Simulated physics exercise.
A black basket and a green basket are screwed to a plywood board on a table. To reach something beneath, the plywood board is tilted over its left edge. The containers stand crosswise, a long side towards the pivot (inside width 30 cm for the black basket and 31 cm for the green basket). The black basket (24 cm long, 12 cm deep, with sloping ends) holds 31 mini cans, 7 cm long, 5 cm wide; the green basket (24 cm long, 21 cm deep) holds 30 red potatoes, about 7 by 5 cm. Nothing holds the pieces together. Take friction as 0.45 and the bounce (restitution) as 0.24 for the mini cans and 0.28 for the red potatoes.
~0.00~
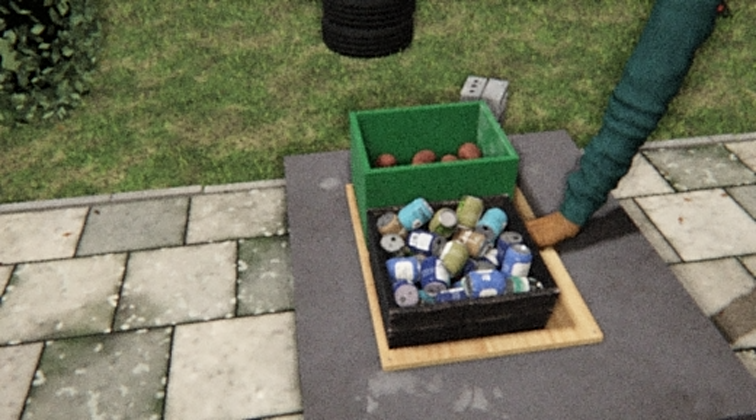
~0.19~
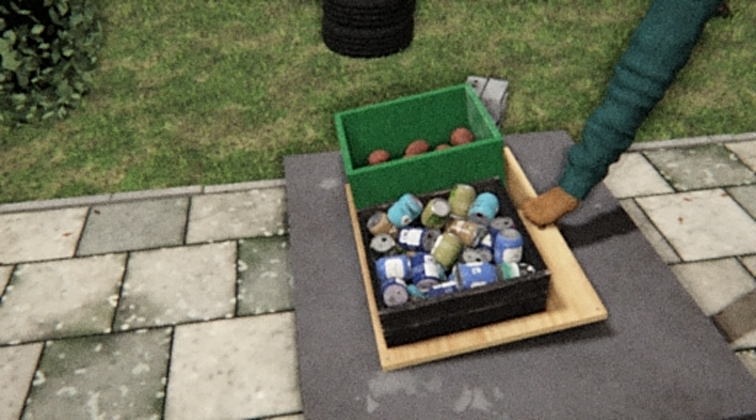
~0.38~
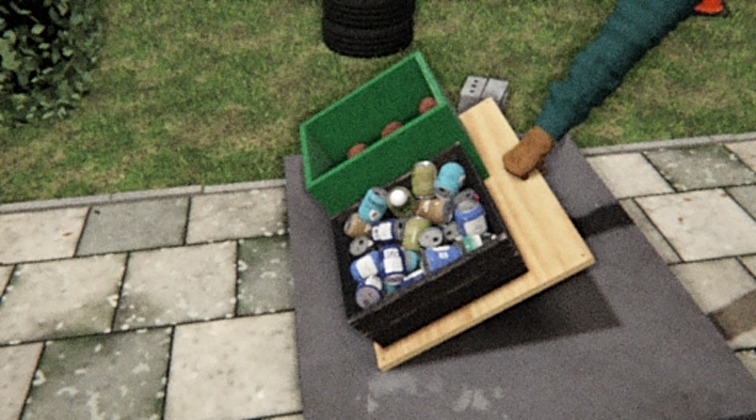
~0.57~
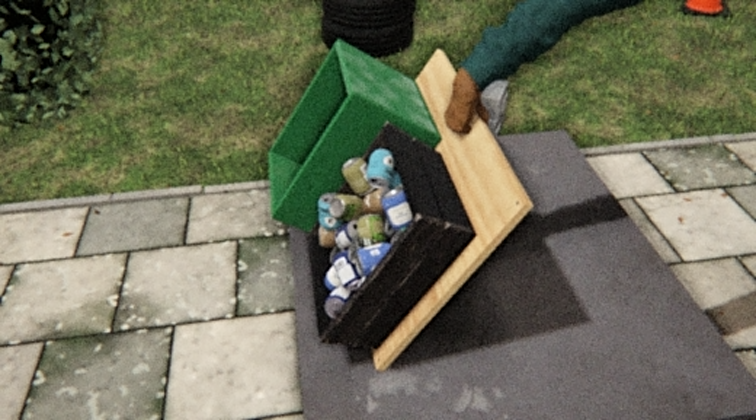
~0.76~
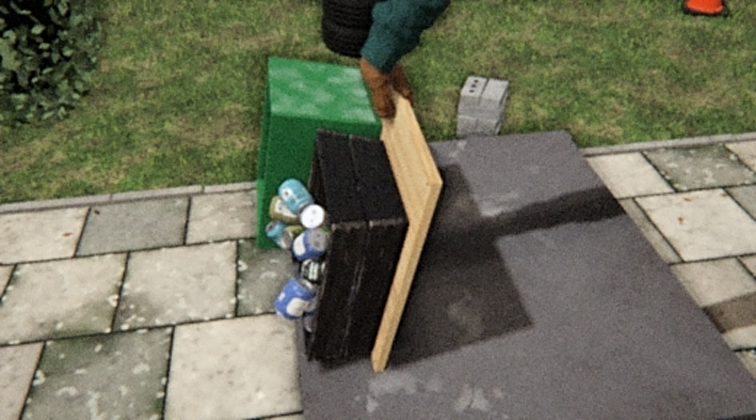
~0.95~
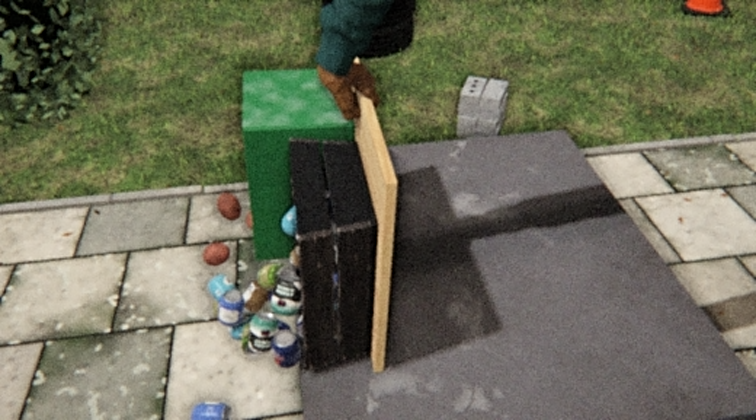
A gloved hand tilts a wooden board leftward until cans and potatoes spill from two baskets.
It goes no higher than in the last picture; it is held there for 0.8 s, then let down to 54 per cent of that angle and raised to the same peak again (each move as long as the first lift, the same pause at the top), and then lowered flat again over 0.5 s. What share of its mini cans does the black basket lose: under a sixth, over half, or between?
It sheds upwards of half of them.
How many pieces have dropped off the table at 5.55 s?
Some 35 pieces.
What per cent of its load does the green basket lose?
Green basket 40 per cent.
After 1.69 s, tilt 87°; 22 of 31 out of the black basket and 11 of 30 out of the green basket.
After 2.61 s, tilt 48°; 24 of 31 out of the black basket and 11 of 30 out of the green basket.
After 3.90 s, tilt 87°; 24 of 31 out of the black basket and 11 of 30 out of the green basket.
Outcome (at 5.55 s), 24 of 31 out of the black basket and 11 of 30 out of the green basket. Asked share, 24 of 31, 77 per cent.
